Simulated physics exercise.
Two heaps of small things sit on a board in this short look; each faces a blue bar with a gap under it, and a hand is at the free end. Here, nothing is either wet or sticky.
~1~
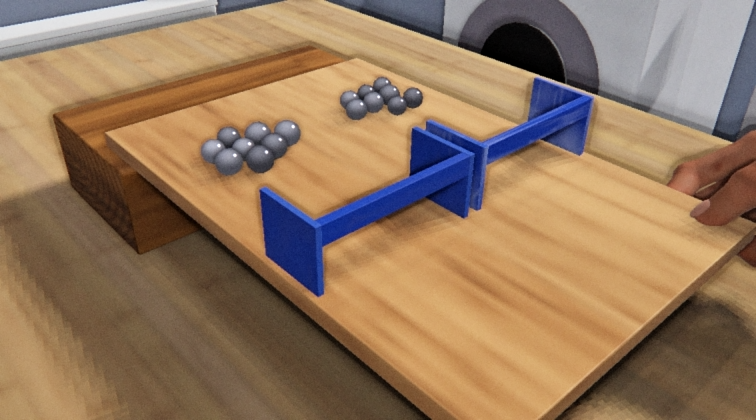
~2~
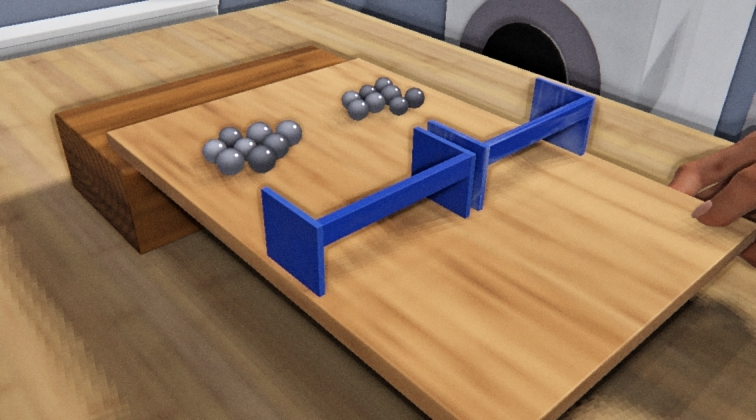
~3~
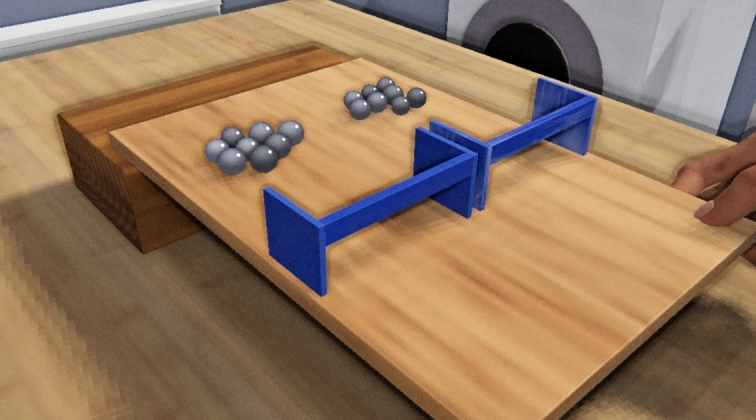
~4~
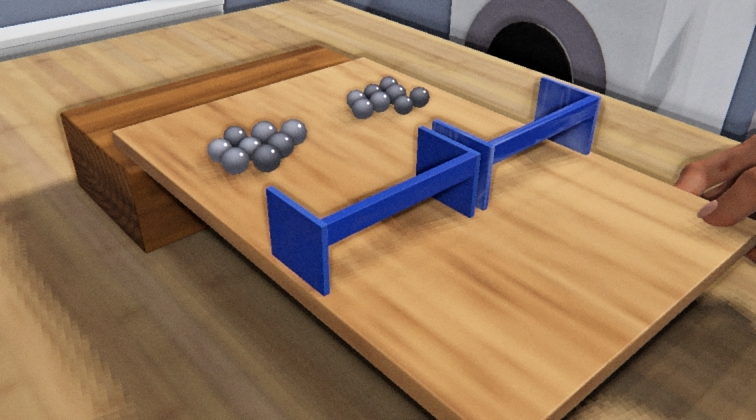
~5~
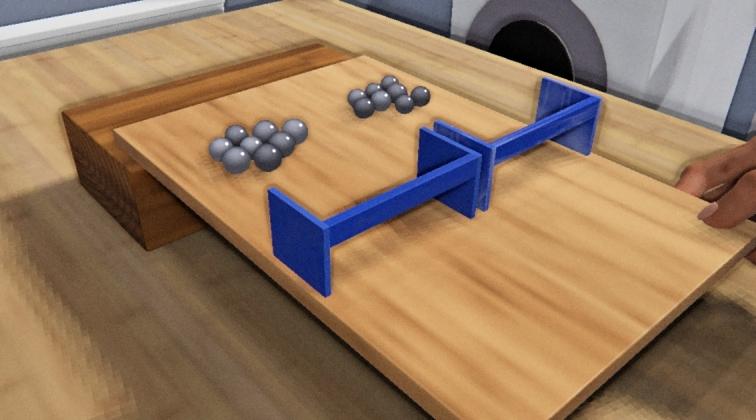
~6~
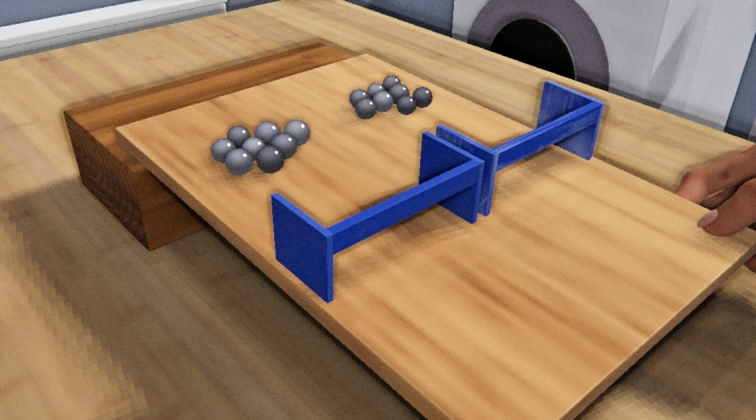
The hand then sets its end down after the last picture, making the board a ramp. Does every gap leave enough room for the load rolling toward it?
At the end, looks like the nearer handful has enough room. Looks like the farther handful has enough room.
Then, 0.44 s on from there, board sloping at 9°; nearer handful on its way down; farther handful on its way down.
Then, 0.82 s on from there, board resting at 13°; nearer handful the whole lot past its gate; farther handful the whole lot past its gate.
In the end, board resting at 13°; nearer handful the whole lot past its gate; farther handful the whole lot past its gate.
